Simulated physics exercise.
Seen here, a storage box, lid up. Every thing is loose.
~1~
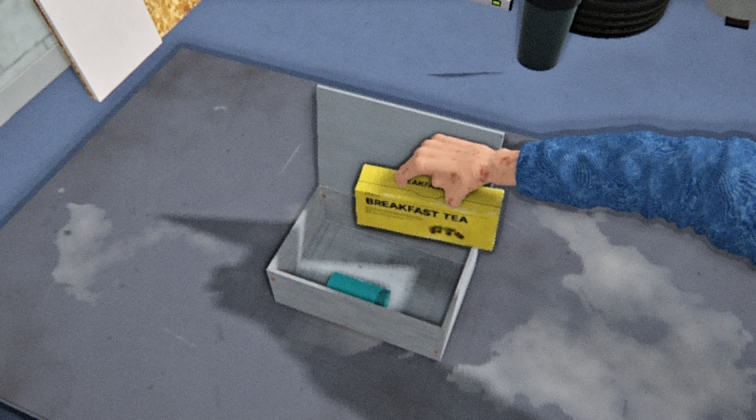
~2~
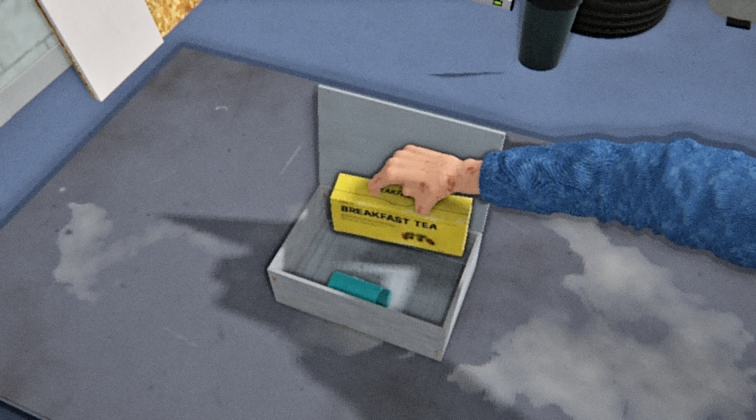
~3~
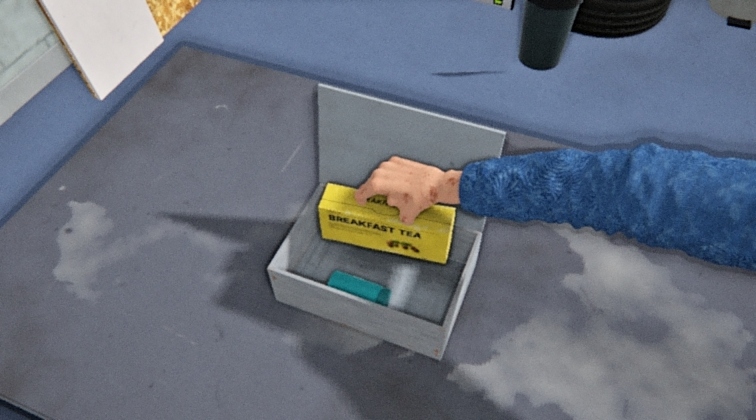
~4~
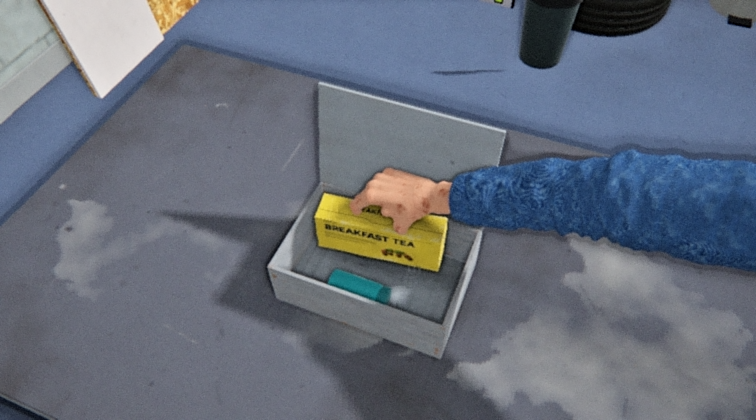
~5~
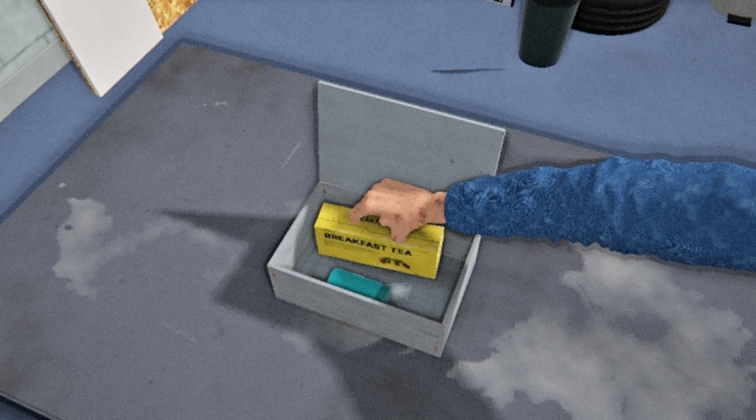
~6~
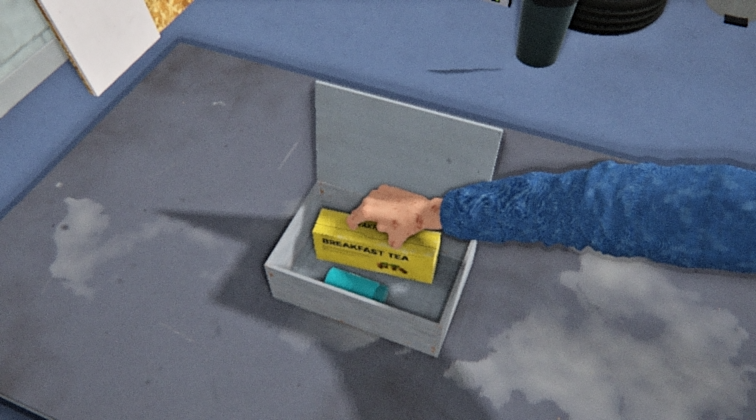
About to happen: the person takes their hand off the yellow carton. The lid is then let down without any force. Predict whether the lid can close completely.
Prediction: The lid can close completely.
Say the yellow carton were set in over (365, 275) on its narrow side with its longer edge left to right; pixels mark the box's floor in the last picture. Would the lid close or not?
Note: It lowers fully.
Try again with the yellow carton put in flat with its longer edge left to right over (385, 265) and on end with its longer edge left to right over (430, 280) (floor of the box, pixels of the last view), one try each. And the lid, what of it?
First time it drops into place, and next time it won't go down.
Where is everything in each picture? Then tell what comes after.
The first frame shows coming down; yellow carton (428, 207); turquoise shaker (359, 294).
The second frame shows coming down; yellow carton (400, 214); turquoise shaker (359, 294).
The third frame shows coming down; yellow carton (387, 223); turquoise shaker (359, 293).
The fourth frame shows coming down; yellow carton (381, 232); turquoise shaker (359, 291).
The fifth frame shows coming down; yellow carton (379, 241); turquoise shaker (359, 290).
The sixth frame shows in place under the hand; yellow carton (377, 246); turquoise shaker (356, 290).
Then, 1.30 s later than the last frame, lid 78° above the rim.
Then, 1.70 s later than the last frame, lid 49° above the rim.
Then, 2.10 s later than the last frame, lid 9° above the rim.
When it is over, lid shut; both as before. End places, in pixels of the last picture, yellow carton near (377, 246).
